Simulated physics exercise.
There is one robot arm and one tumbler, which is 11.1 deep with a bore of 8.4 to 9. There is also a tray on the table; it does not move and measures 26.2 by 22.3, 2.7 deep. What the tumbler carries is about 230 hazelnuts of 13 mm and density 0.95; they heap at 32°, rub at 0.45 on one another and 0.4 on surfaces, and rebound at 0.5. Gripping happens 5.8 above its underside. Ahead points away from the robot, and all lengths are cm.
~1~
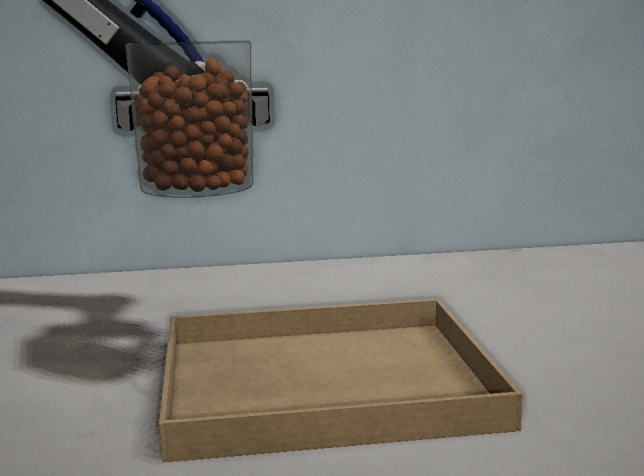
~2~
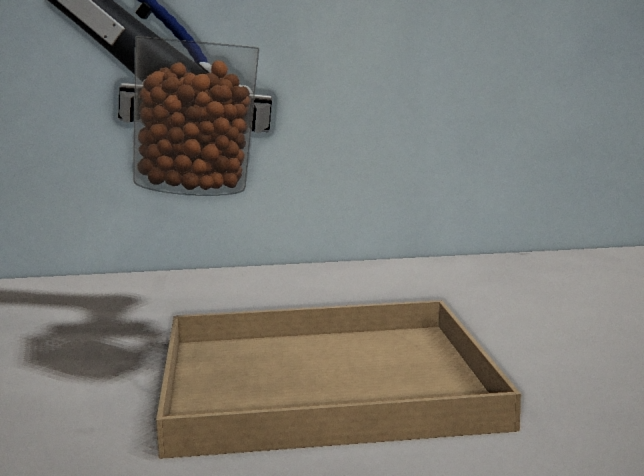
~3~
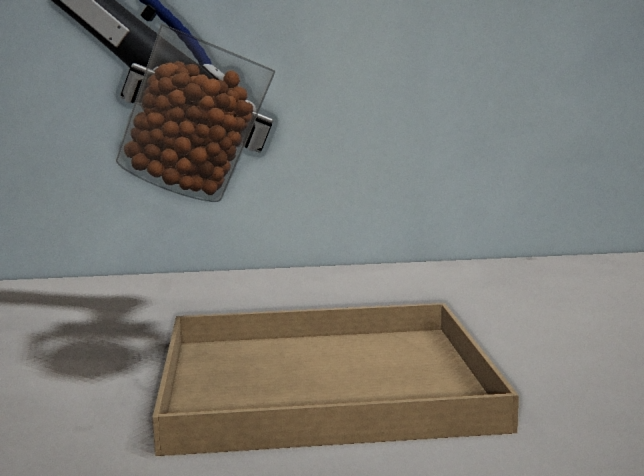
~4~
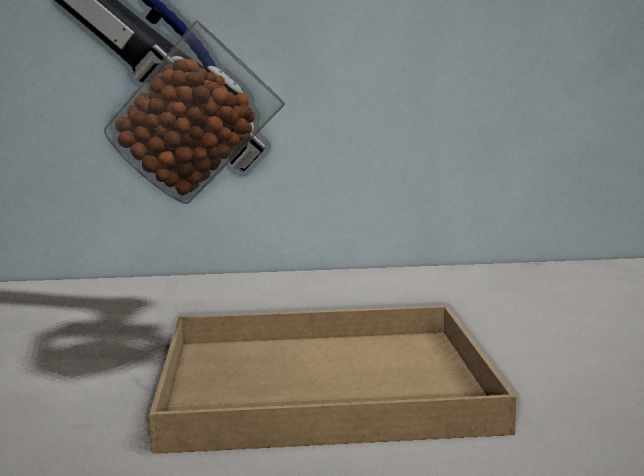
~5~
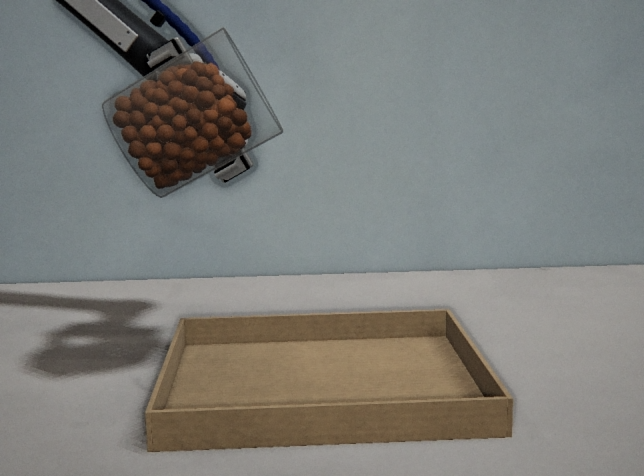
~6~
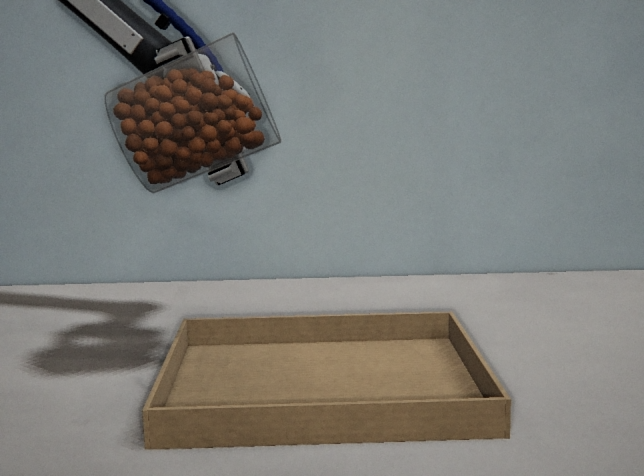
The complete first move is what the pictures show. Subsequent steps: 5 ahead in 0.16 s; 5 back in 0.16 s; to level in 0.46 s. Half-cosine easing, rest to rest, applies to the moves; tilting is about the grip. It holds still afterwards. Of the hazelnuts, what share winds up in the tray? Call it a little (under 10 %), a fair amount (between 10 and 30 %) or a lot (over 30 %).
A fair amount.
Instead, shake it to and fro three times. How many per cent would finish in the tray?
That change gives some 30 percent.
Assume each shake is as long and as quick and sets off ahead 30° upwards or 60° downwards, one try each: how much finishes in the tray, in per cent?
Near 20 and 0 percent respectively.
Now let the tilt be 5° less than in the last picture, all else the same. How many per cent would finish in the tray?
About 10 %.
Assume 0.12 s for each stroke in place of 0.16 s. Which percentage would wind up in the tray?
The share would be near 25 %.
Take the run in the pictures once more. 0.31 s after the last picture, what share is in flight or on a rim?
Some 12 per cent.
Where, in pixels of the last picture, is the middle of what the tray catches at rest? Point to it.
It lands close to (376, 375).
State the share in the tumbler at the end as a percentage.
85 percent.
Then, 0.31 s later, tilted 68° forward, highest piece 25 above the table; 205 in the tumbler, 27 in flight or on a rim.
Then, 0.62 s later, tilted 18° forward, highest piece 28 above the table; 195 in the tumbler, 35 in the tray, 1 on the table or floor, 1 in flight or on a rim.
Then, 0.98 s later, level, highest piece 27 above the table; 195 in the tumbler, 35 in the tray, 2 on the table or floor.
Then, 2.03 s later, level, highest piece 27 above the table; 195 in the tumbler, 35 in the tray, 2 on the table or floor.
At rest, 195 in the tumbler, 35 in the tray, 2 on the table or floor. That is 15 % in the tray.
